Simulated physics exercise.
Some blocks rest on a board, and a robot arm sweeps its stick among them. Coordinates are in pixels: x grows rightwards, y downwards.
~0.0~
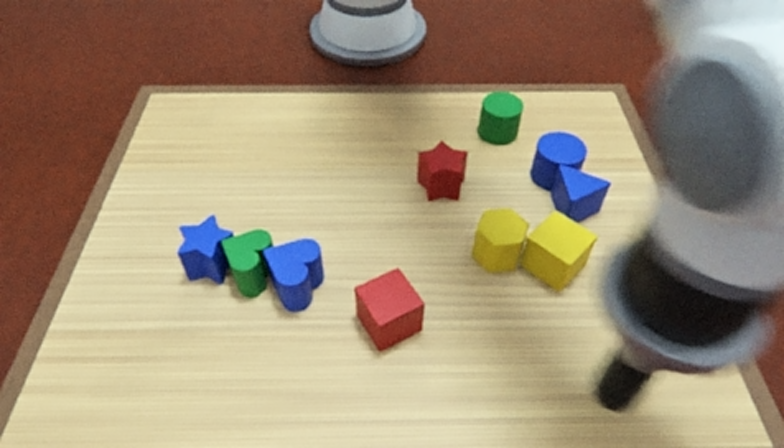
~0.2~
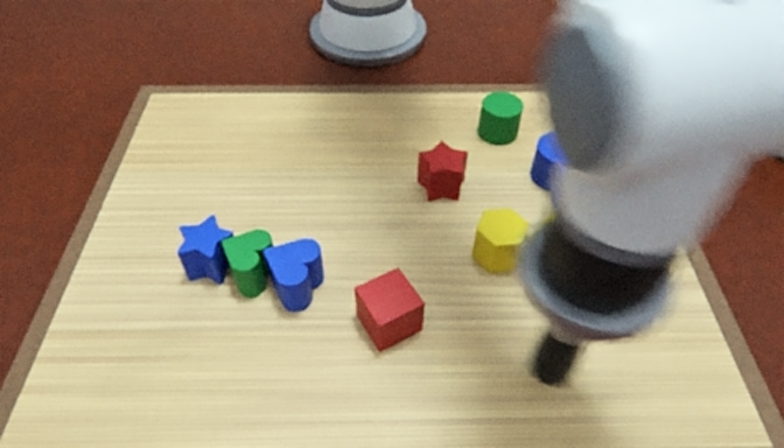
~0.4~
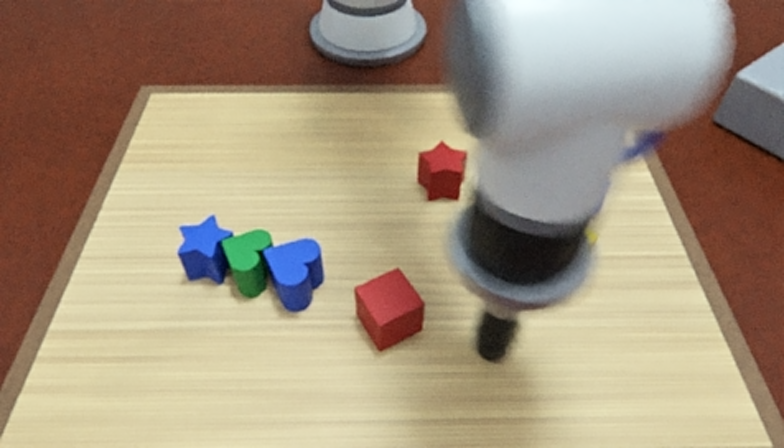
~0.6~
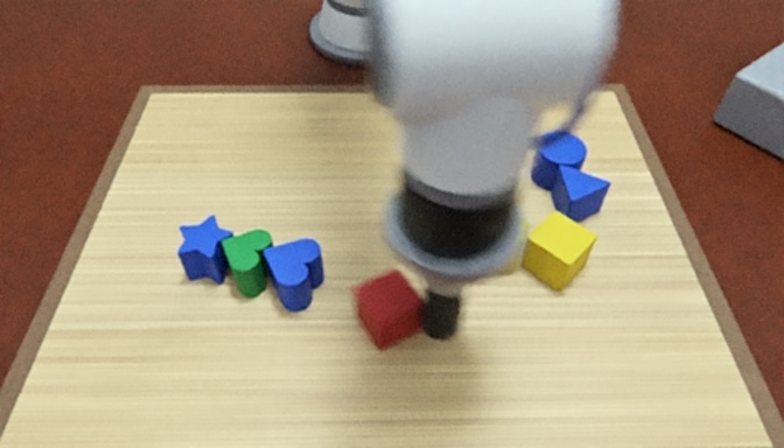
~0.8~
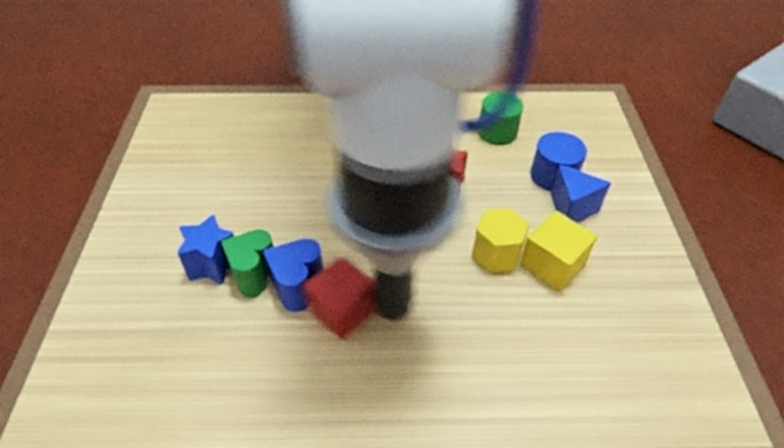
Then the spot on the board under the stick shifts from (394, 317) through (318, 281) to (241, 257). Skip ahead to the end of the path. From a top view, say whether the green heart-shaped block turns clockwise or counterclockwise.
Rotates clockwise.
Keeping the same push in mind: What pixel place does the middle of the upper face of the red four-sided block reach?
Somewhere near (199, 255).
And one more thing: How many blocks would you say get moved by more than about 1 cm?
Moved: 3 or more.
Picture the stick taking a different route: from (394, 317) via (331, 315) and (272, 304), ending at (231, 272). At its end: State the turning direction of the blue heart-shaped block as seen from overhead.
That block twists clockwise.
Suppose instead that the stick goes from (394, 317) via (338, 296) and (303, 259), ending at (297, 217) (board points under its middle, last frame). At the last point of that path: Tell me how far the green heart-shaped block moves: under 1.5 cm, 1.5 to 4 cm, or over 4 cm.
The largest band: Over 4 cm.
The first path, step by step. One third of the way, stick at (340, 279); blue star block at (172, 229), turned 15° clockwise; green heart-shaped block at (206, 245); blue heart-shaped block at (248, 255); red four-sided block at (292, 267), turned 30° anticlockwise.
Two thirds of the way, stick at (289, 259); blue star block at (143, 221), turned 45° clockwise; green heart-shaped block at (156, 250), turned 25° clockwise; blue heart-shaped block at (194, 265), turned 40° anticlockwise; red four-sided block at (243, 257), turned 65° anticlockwise.
At the end, stick at (237, 245); blue star block at (137, 221), turned 60° clockwise; green heart-shaped block at (117, 258), turned 75° clockwise; blue heart-shaped block at (158, 285), turned 75° anticlockwise; red four-sided block at (199, 255), turned 100° anticlockwise.
